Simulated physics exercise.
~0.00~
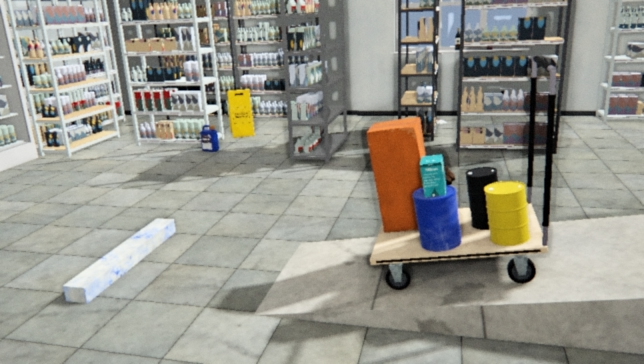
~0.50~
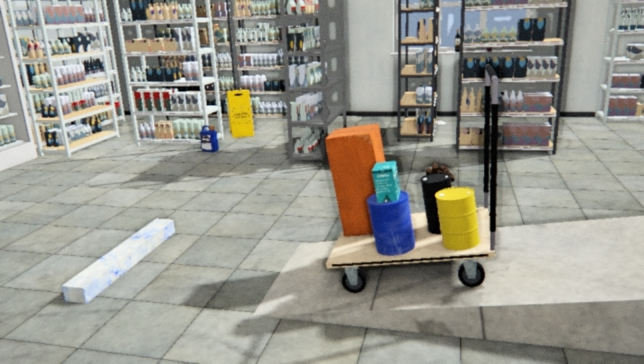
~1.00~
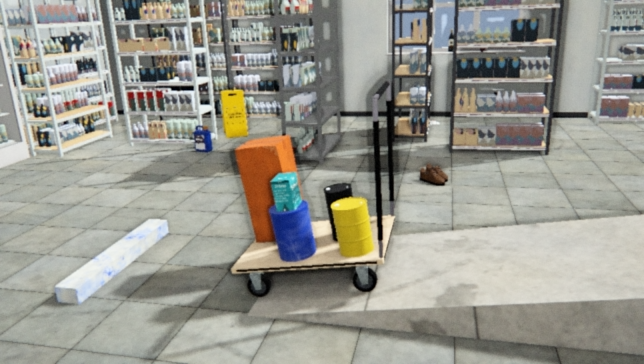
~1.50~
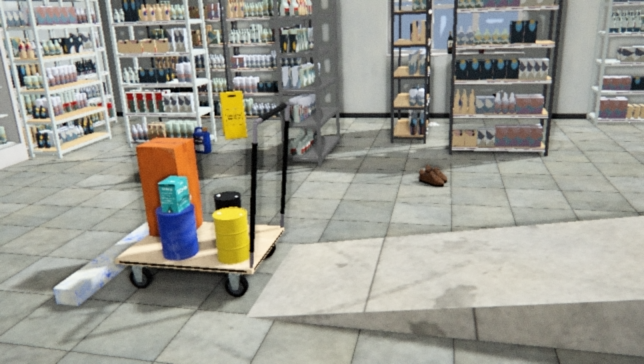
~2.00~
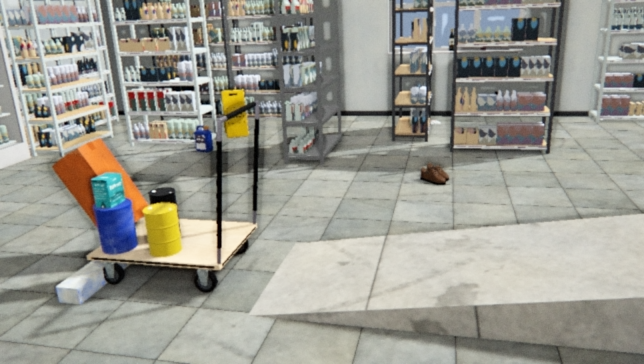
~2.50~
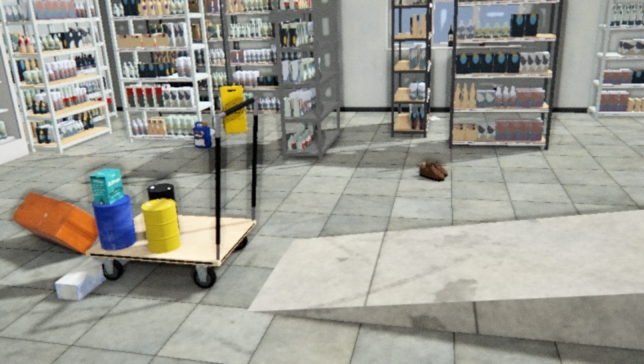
In a shop with grey floor tiles and shelves of bottles along the back, seen from slightly above by a gently swaying camera, a flat wooden trolley with a black handle stands on the right. It carries a tall orange box, a smaller turquoise box, a blue pail, a black canister and a yellow canister. The trolley rolls left, down a pale ramp and across the floor, toward a low whitish kerb. It stops there abruptly, and the orange box tips over the left edge. The box ends on its side on the floor, while the other four items remain upright aboard.
